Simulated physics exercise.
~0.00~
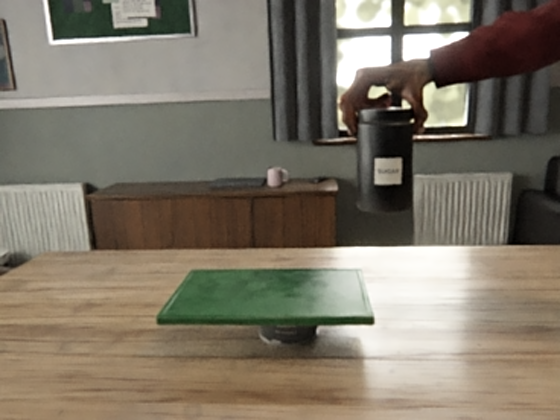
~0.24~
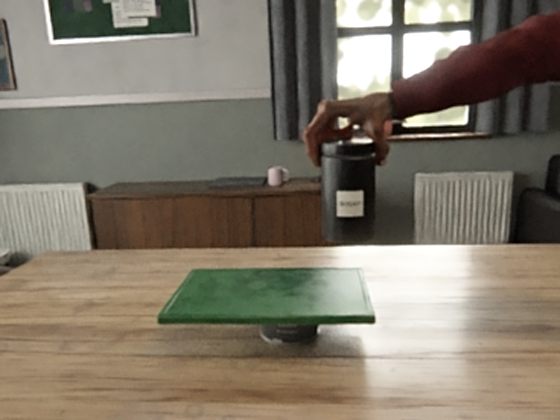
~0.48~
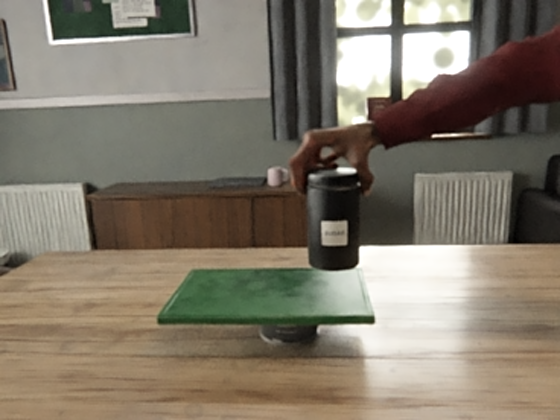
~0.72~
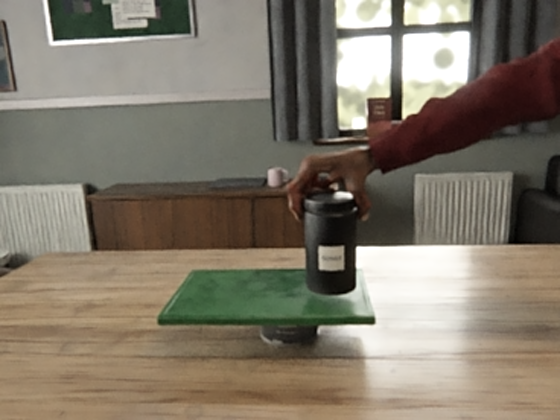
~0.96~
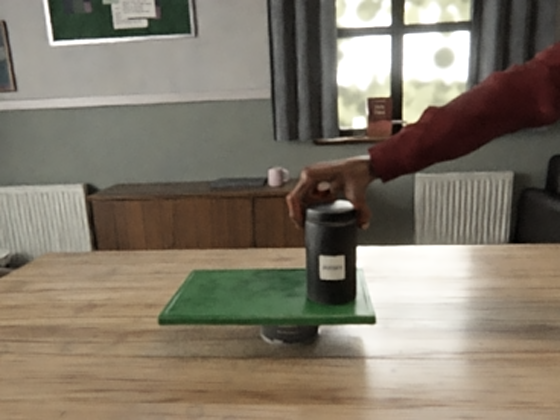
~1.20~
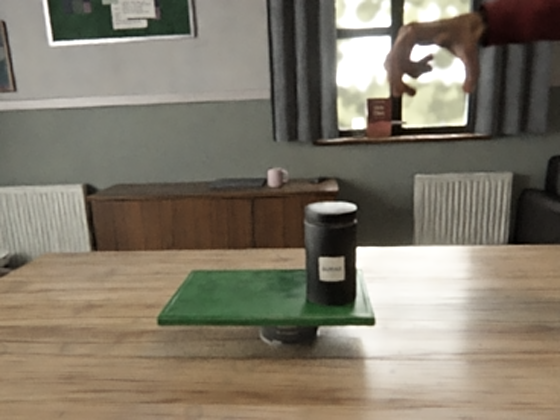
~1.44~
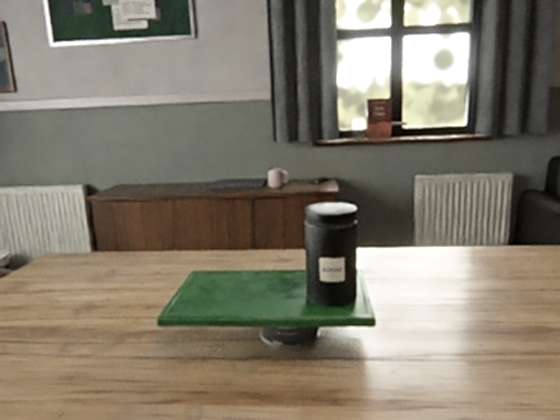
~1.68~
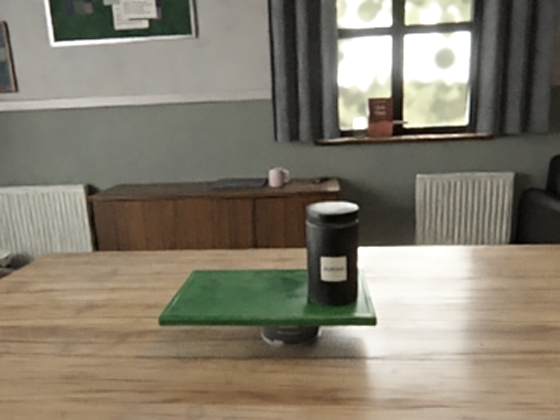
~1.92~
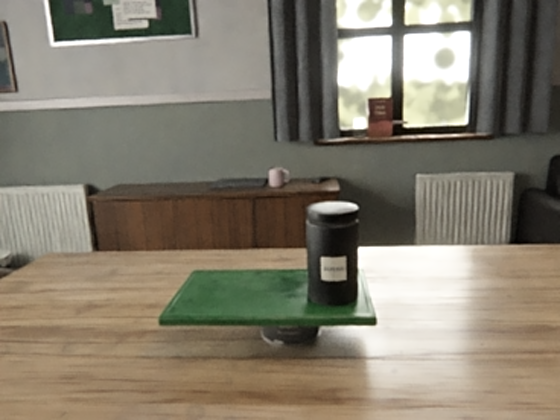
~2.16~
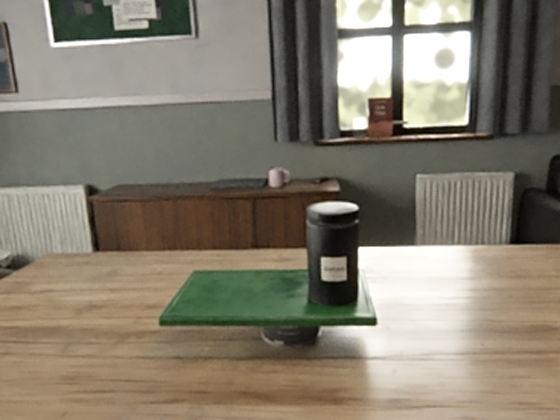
A hand lowers a black jar onto a green lid, withdraws, and everything stays balanced.
